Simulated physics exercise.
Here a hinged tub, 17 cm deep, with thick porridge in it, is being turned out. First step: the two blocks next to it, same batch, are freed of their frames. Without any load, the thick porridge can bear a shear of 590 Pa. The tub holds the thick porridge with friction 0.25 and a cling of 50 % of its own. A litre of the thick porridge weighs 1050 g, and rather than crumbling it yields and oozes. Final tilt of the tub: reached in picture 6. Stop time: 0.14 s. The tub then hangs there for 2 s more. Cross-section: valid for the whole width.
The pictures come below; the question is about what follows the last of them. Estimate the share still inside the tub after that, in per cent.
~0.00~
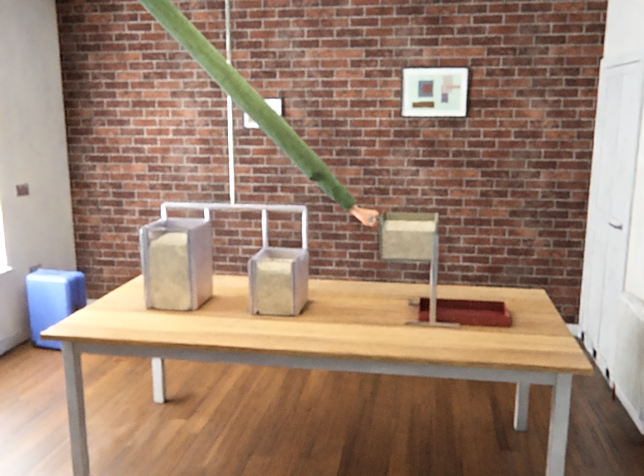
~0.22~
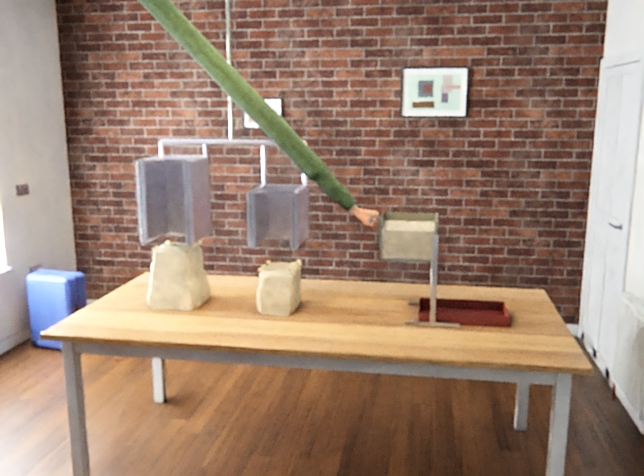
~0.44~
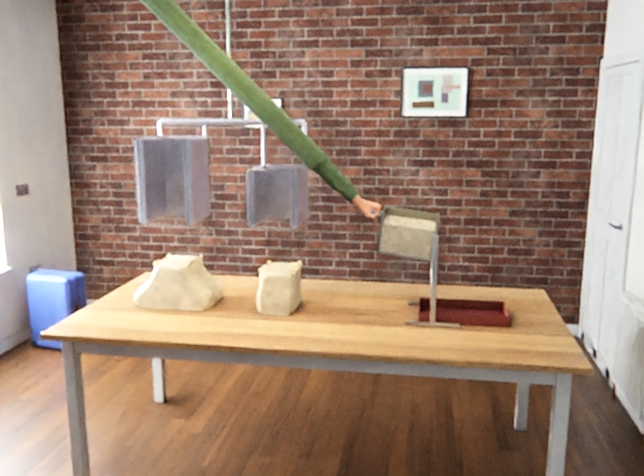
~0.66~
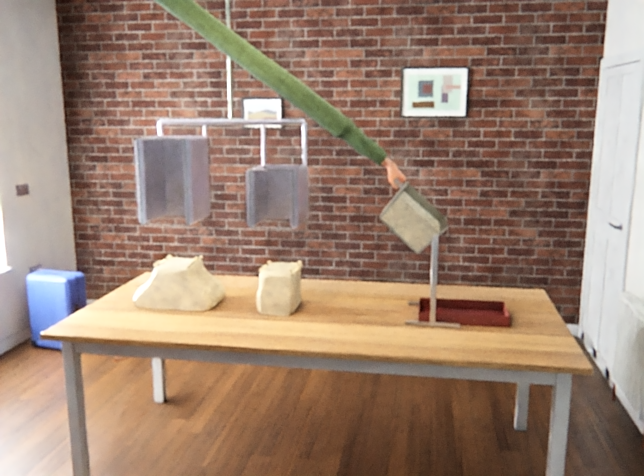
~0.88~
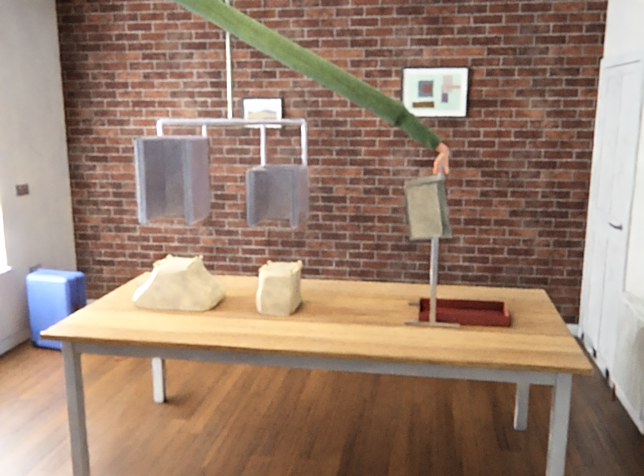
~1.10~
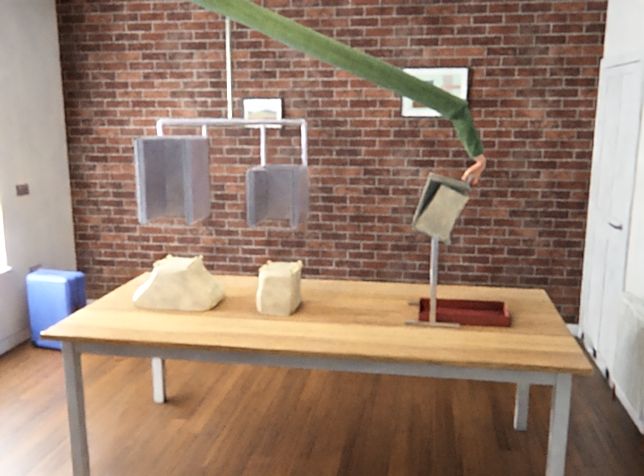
I would say about 0 per cent.
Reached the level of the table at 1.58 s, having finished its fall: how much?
Near 100 %.
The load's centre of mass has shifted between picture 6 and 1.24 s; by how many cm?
Roughly 9 cm.
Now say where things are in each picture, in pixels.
In the first frame, handle-side rim at (381, 221), tilt 0 degrees; top of the thick porridge at (424, 231); blocks stand 34 cm, 22 cm (left to right).
In the second frame, handle-side rim at (381, 221), tilt 0 degrees; top of the thick porridge at (424, 231); blocks stand 29 cm, 21 cm (left to right).
In the third frame, handle-side rim at (384, 214), tilt 7 degrees; top of the thick porridge at (386, 224); blocks stand 22 cm, 21 cm (left to right).
In the fourth frame, handle-side rim at (406, 189), tilt 42 degrees; top of the thick porridge at (401, 198); blocks stand 22 cm, 21 cm (left to right).
In the fifth frame, handle-side rim at (445, 181), tilt 81 degrees; top of the thick porridge at (433, 184); blocks stand 22 cm, 21 cm (left to right).
In the sixth frame, handle-side rim at (470, 191), tilt 108 degrees; top of the thick porridge at (442, 186); blocks stand 22 cm, 21 cm (left to right).
After 1.24 s, the tub is at 108 degrees and holds 52 %.
After 1.41 s, the tub is at 108 degrees and holds 0 %.
After 1.58 s, the tub is at 108 degrees and holds 0 %.
After 1.75 s, the tub is at 108 degrees and holds 0 %.
After 3.10 s, at the end, the tub is at 108 degrees and holds 0 %.
